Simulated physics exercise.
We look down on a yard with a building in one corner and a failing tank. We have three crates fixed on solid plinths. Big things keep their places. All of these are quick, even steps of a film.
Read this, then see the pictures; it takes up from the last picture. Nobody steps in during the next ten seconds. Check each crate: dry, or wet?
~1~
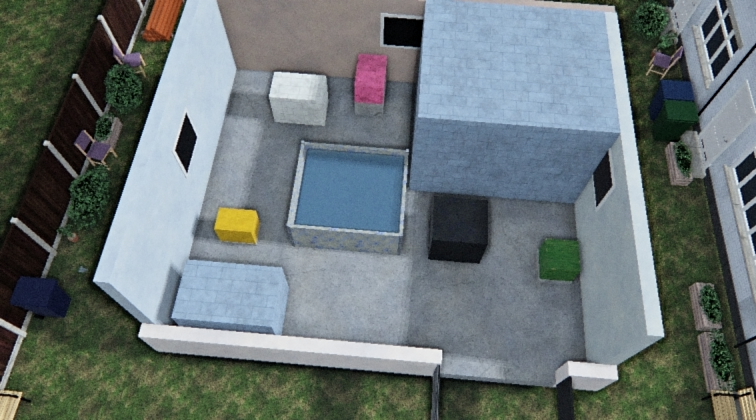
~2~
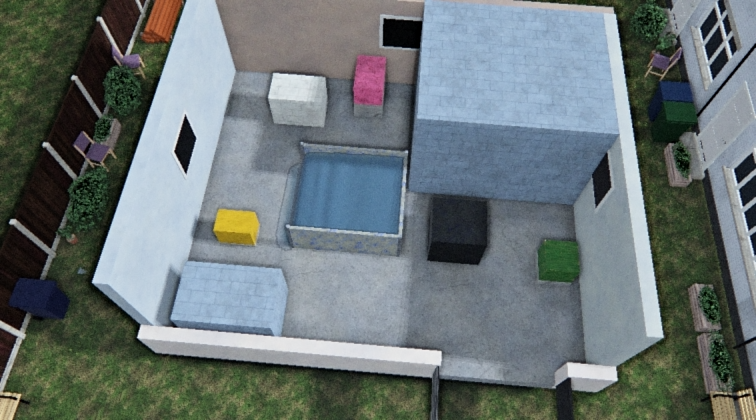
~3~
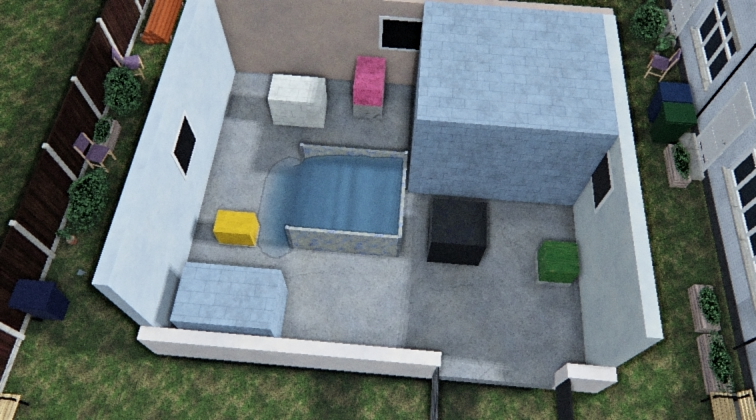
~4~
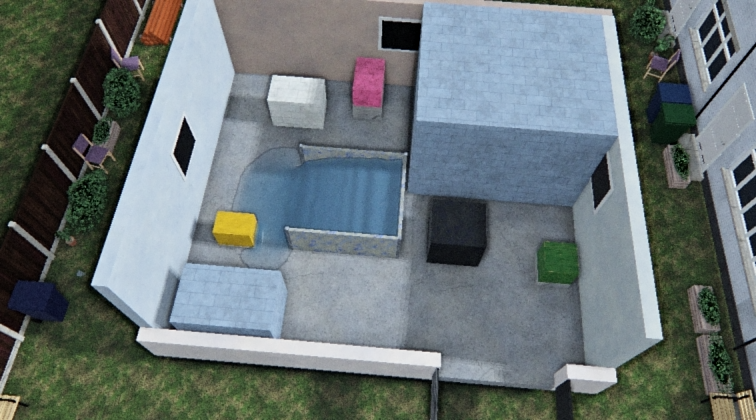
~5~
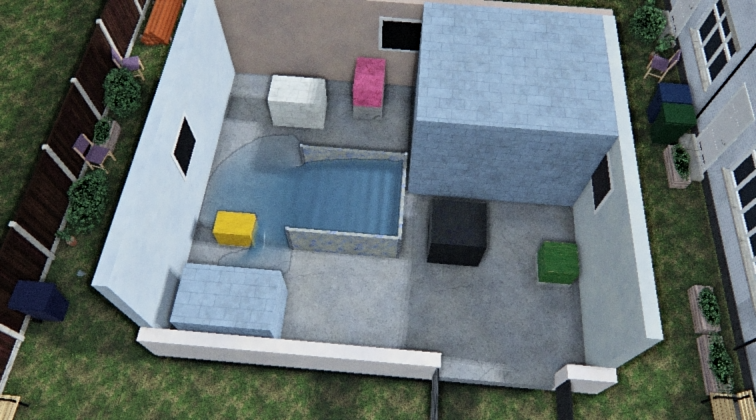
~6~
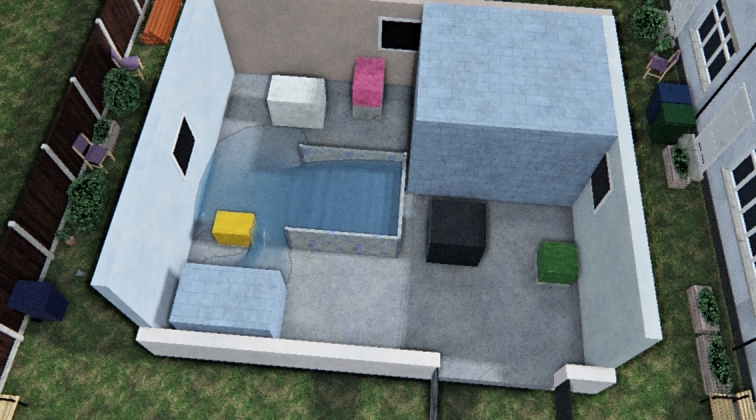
At the end, the yellow crate will not stay dry; the green crate will come through untouched; the pink crate will come through untouched.
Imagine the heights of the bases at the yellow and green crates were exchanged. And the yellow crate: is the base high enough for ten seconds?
Yellow: Drenched.
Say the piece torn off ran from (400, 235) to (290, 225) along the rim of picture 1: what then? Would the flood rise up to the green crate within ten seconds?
Result: Green crate is swamped.
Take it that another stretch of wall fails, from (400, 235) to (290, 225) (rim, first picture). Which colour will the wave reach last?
The pink one, by my reading.
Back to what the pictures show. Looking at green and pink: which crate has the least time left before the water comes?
My answer: The pink one.
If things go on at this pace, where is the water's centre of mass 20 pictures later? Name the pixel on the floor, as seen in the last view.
Somewhere near (276, 192).
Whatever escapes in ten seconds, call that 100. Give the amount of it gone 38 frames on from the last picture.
Roughly 15 percent of it.
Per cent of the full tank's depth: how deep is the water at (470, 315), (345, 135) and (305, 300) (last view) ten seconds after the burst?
About 6, 12 and 4 per cent.
A moment on, water covers 25 % of the floor; the yellow crate water round its plinth, the green crate not reached, the pink crate not reached.
Next, water covers 40 % of the floor; the yellow crate water round its plinth, the green crate not reached, the pink crate not reached.
Then, water covers 60 % of the floor; the yellow crate water round its plinth, the green crate not reached, the pink crate water round its plinth.
Later, water covers 90 % of the floor; the yellow crate water round its plinth, the green crate water round its plinth, the pink crate water round its plinth.
In the end, water covers 95 % of the floor; the yellow crate was topped, the green crate stayed above the water, the pink crate stayed above the water.
